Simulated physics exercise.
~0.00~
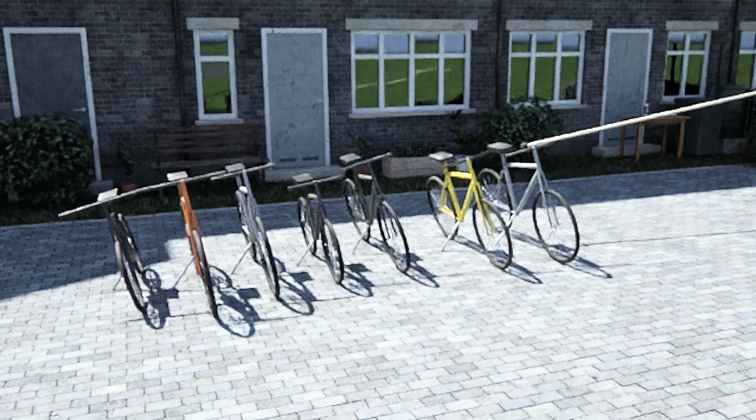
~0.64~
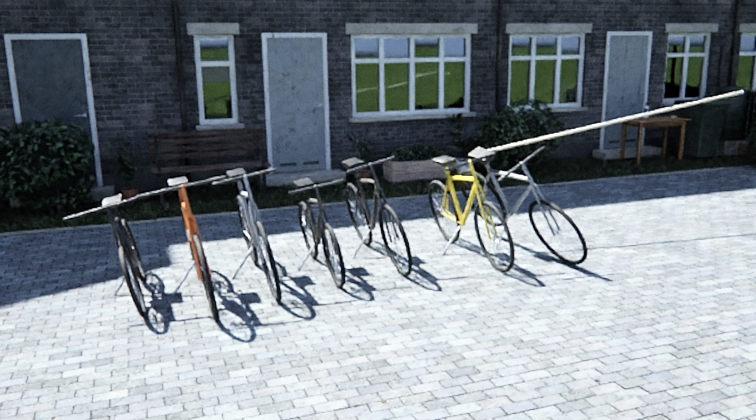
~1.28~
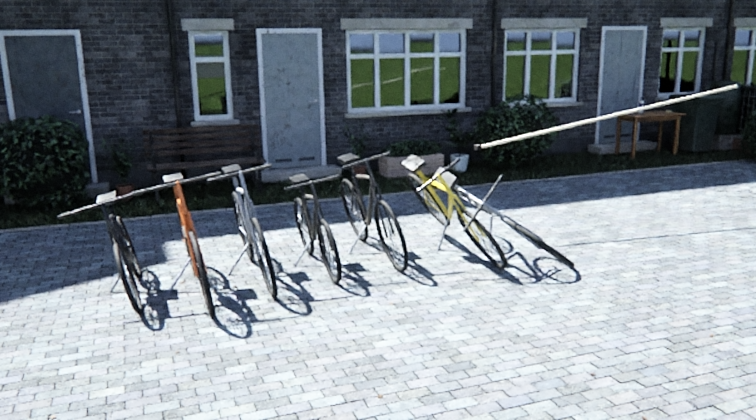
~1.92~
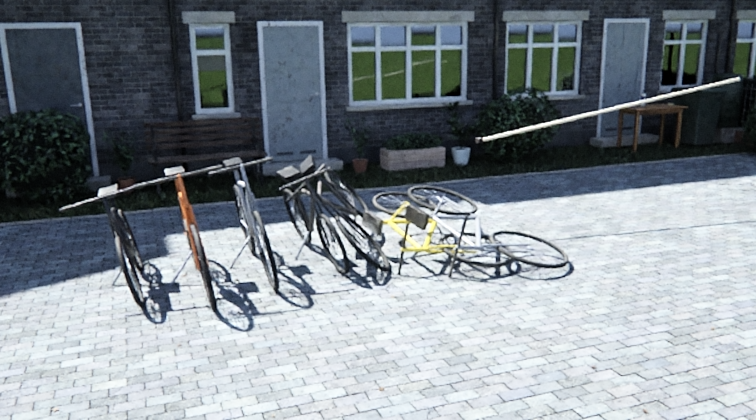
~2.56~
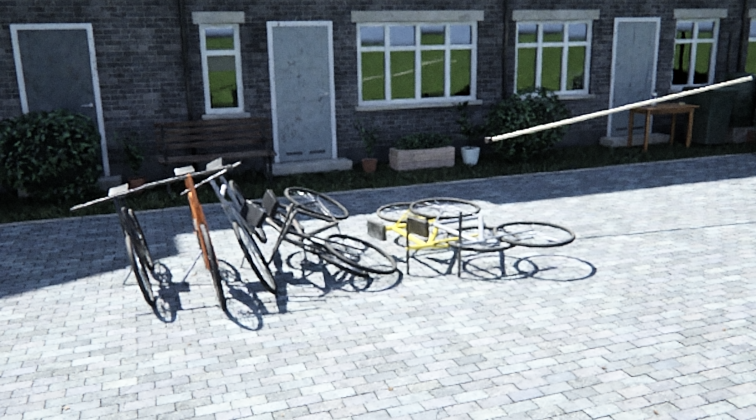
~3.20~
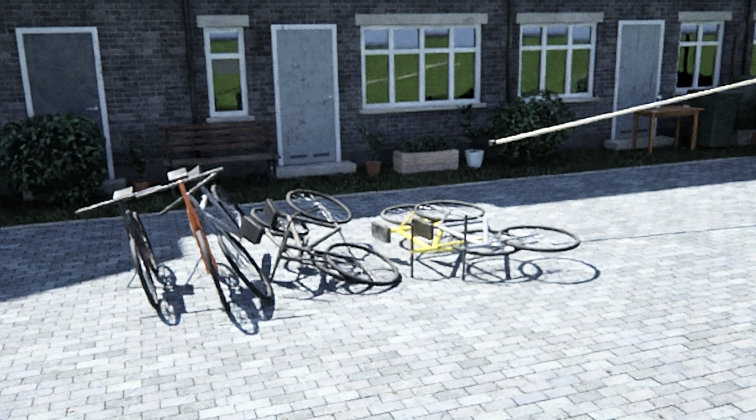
In a paved yard before a dark brick terrace with pale doors and white windows, seen from slightly above by a gently swaying camera, seven bicycles stand in a row. An orange one is second from the left, and a yellow one stands beside the grey bicycle at the right end. A long pale pole reaches in from the right and pushes the end bicycle leftward. It tips into the yellow one, and both topple flat. The fall carries on through the next bicycles, which collapse in a tangle. The orange and leftmost bicycles remain standing, the orange leaning slightly more.
